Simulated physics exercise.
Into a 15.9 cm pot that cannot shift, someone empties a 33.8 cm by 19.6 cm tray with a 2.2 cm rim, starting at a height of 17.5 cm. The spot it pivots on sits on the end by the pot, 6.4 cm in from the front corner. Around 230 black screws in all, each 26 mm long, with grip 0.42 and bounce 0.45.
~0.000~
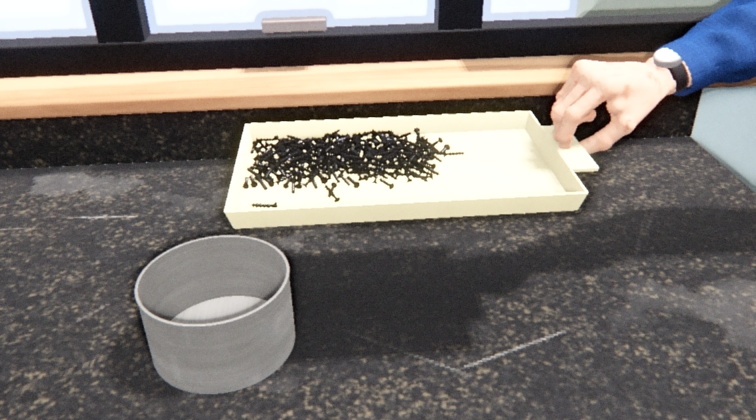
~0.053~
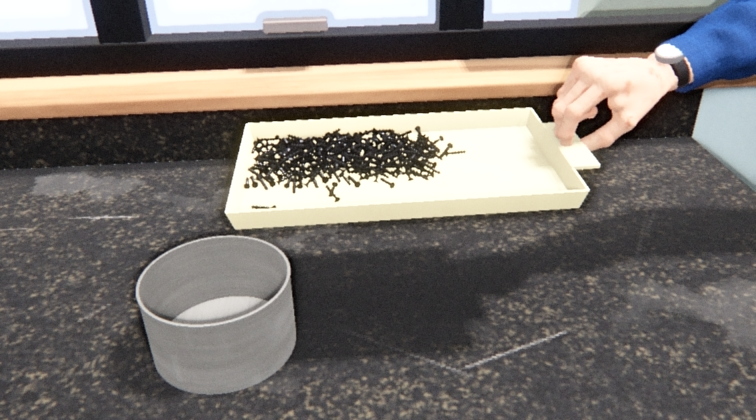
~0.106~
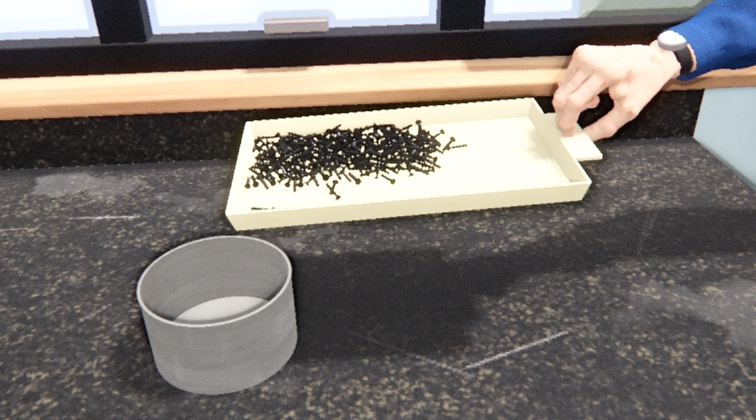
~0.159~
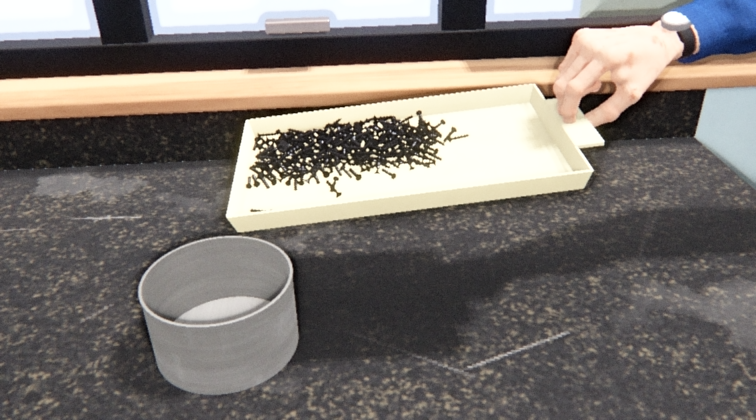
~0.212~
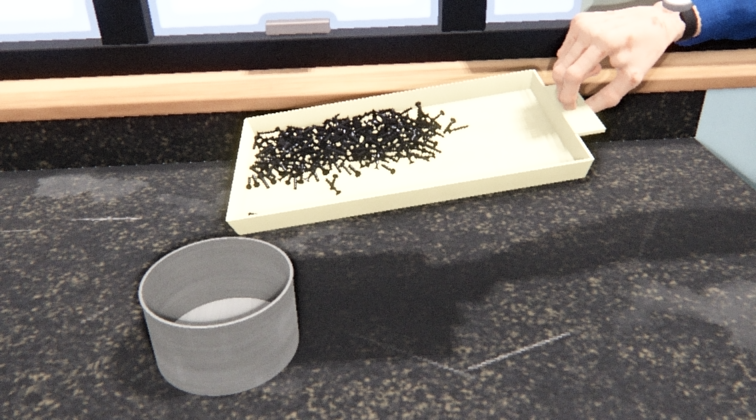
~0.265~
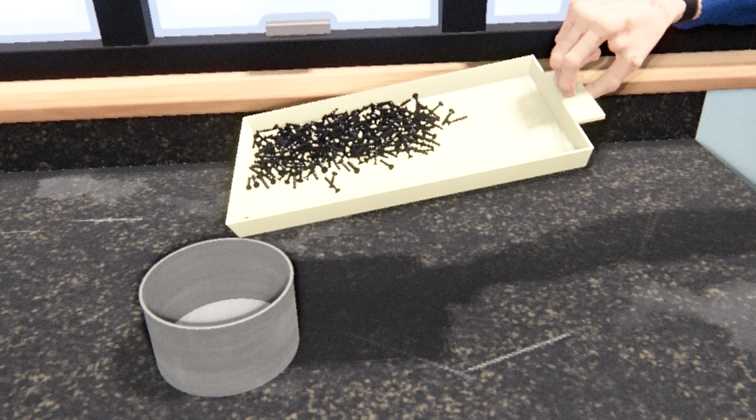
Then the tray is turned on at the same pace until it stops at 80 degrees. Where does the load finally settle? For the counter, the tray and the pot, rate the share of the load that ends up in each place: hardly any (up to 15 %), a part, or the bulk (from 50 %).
Share of the load - the counter: Hardly any, the tray: Hardly any, the pot: The bulk.
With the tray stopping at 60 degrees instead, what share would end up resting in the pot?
In that case it comes to about 5 in a hundred.
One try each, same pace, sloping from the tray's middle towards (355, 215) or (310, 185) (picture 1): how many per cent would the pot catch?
The share comes to roughly 55 in a hundred, then roughly 65 in a hundred.
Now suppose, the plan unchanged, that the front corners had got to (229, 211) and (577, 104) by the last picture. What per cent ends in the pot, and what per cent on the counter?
Per cent by place - pot 30, counter 65.
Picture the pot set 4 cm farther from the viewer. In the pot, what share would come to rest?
With that change it comes to something like 55 in a hundred.
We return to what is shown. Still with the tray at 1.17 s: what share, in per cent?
Some 95 per cent of the load.
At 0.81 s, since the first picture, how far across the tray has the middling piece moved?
It has moved some 8 cm from its start.
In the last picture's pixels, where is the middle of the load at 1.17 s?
Around (243, 183).
Then, at 0.81 s, tilt 44 degrees; the tray holds 100 %, the pot 0 %.
After 1.17 s, tilt 66 degrees; the tray holds 95 %, the pot 5 %.
After 1.62 s, tilt 80 degrees; the tray holds 35 %, the pot 45 %.
By 2.7 s all is still; counter 5 %, tray 0 %, pot 95 %.
